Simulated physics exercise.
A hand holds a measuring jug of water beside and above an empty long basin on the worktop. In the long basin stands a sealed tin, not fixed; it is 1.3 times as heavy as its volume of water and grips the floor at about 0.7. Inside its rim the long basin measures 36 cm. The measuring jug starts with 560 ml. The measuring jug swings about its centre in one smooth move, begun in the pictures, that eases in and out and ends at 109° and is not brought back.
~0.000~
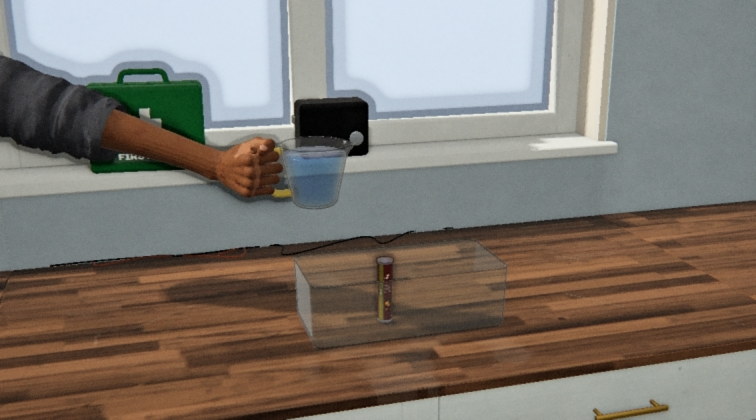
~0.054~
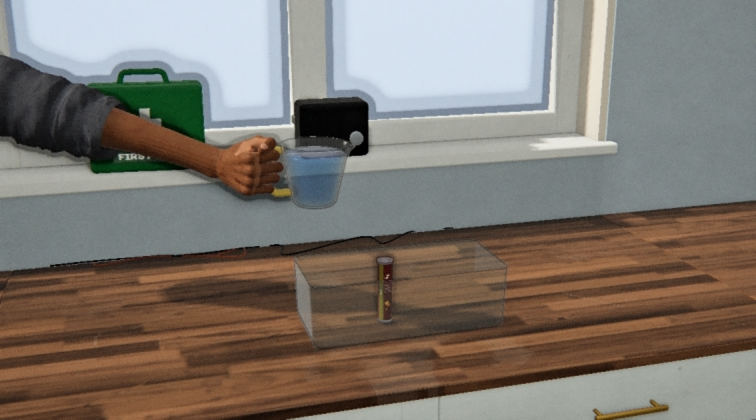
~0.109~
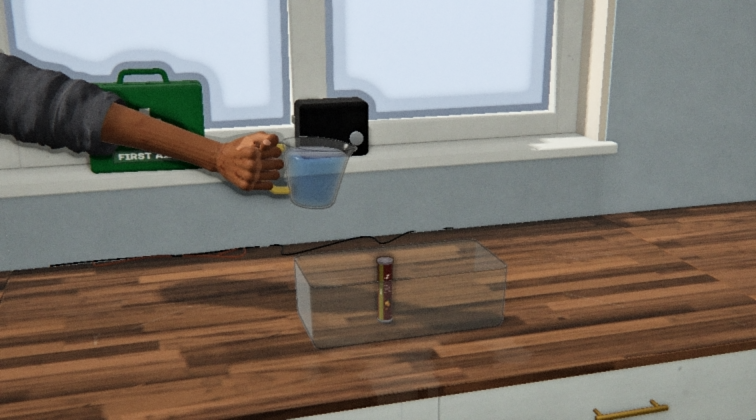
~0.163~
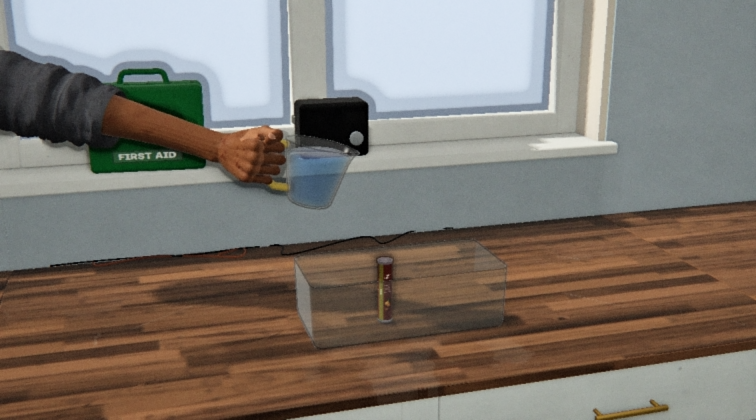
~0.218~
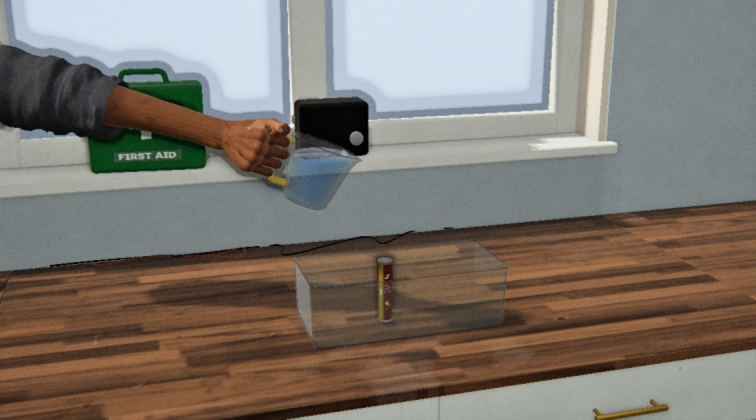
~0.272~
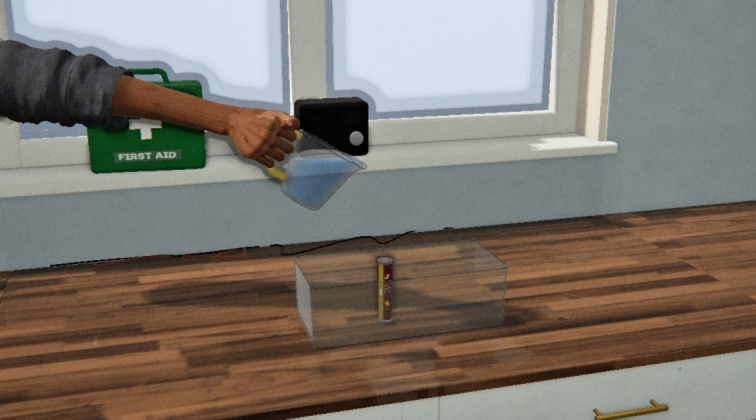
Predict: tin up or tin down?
The tin topples.
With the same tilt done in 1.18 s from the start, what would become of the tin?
Then it topples.
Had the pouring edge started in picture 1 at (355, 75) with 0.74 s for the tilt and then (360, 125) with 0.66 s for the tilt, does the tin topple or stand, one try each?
First it remains upright; then it goes over.
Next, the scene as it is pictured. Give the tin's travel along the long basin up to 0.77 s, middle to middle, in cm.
About 1 cm.
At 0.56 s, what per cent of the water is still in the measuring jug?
About 38 per cent.
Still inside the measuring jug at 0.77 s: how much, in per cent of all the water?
About 3 per cent.
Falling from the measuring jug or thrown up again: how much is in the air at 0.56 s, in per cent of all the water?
Near 36 in a hundred.
Then, 0.56 s in, the tilt is 94° and 39 per cent is still to pour; the tin stands where it began.
Then, 0.77 s in, the tilt is 109° and 3 per cent is still to pour; the tin leans 5°.
Then, 1.00 s in, the tilt is 109° and 0 per cent is still to pour; the tin leans 43°.
Then, 1.24 s in, the tilt is 109° and 0 per cent is still to pour; the tin lies on its side.
Finally, the tin lies on its side.
